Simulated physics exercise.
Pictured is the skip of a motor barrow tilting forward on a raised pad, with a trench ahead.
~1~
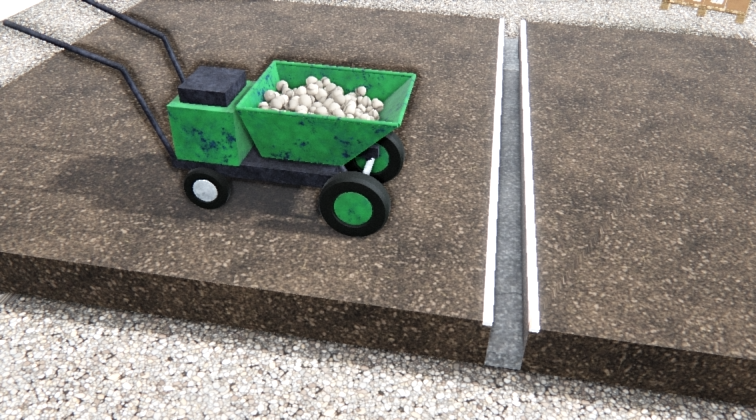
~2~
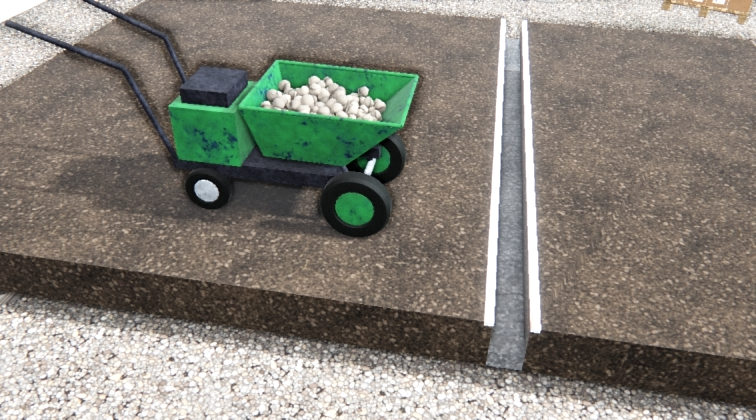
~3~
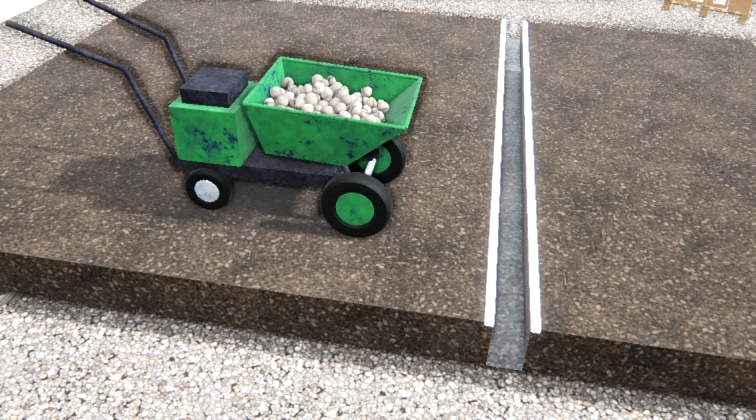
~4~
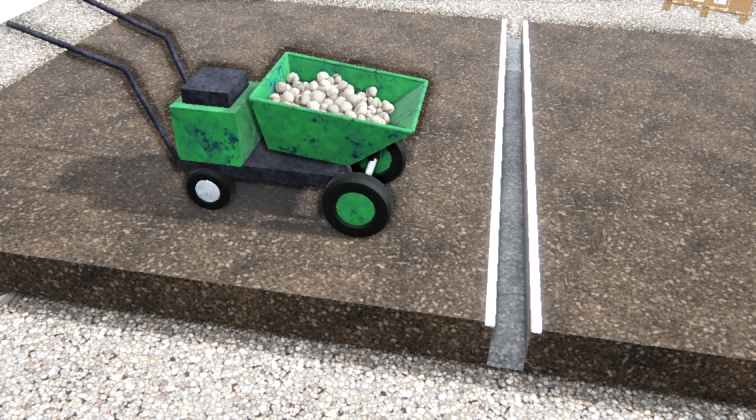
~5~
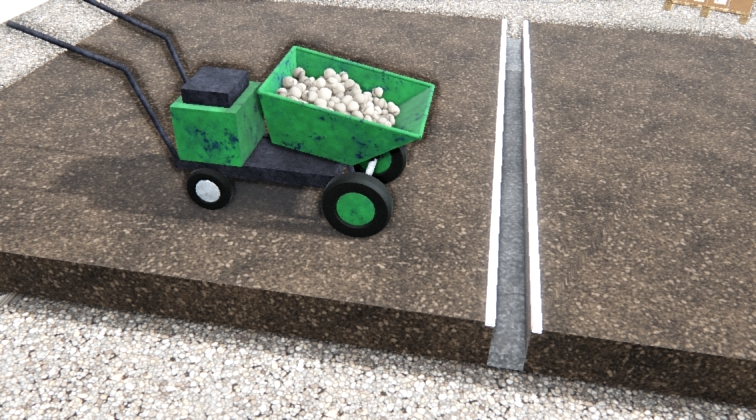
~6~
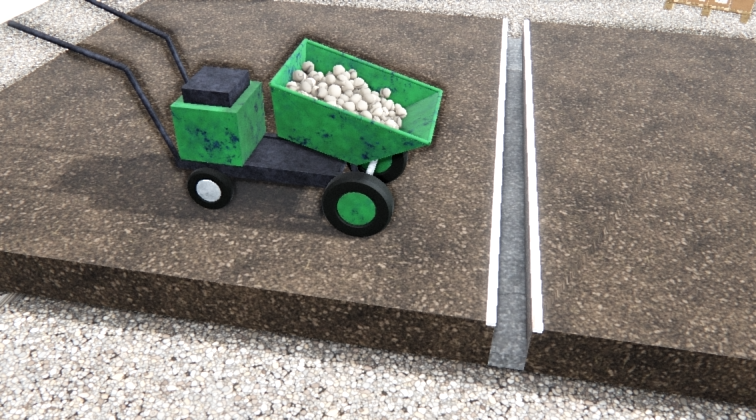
At first, a green motor barrow full of pale, rounded pebbles stands on a brown raised pad, its skip level, left of a narrow white-edged trench. The skip then tilts gradually forward to the right, its rear lifting away from the body, while the wheels stay still and the pebbles remain heaped inside.
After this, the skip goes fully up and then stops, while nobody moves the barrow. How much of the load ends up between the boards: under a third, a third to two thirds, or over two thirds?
A third to two thirds.
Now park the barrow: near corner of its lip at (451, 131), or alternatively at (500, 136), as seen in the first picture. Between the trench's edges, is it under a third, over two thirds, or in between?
Spot 1: One to two thirds. Spot 2: Under a third.
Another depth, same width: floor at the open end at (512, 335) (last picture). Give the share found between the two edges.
40 %.
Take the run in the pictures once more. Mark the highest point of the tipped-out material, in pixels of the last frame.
I'd put the summit somewhere around pixel (482, 211).
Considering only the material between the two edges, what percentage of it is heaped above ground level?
I'd estimate around 15 %.
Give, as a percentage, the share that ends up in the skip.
10 %, about.
Shortly afterwards, skip tipped steeply; the whole lot in the skip.
Next, skip tipped right over; near two thirds in the skip; near a quarter short of the trench; a little in or heaped over the trench; only a few falling.
Some moments later, skip tipped right over; a little in the skip; near a third short of the trench; near half in or heaped over the trench; a little beyond it.
In the end, skip tipped right over; a little in the skip; near a quarter short of the trench; near half in or heaped over the trench; a little beyond it.
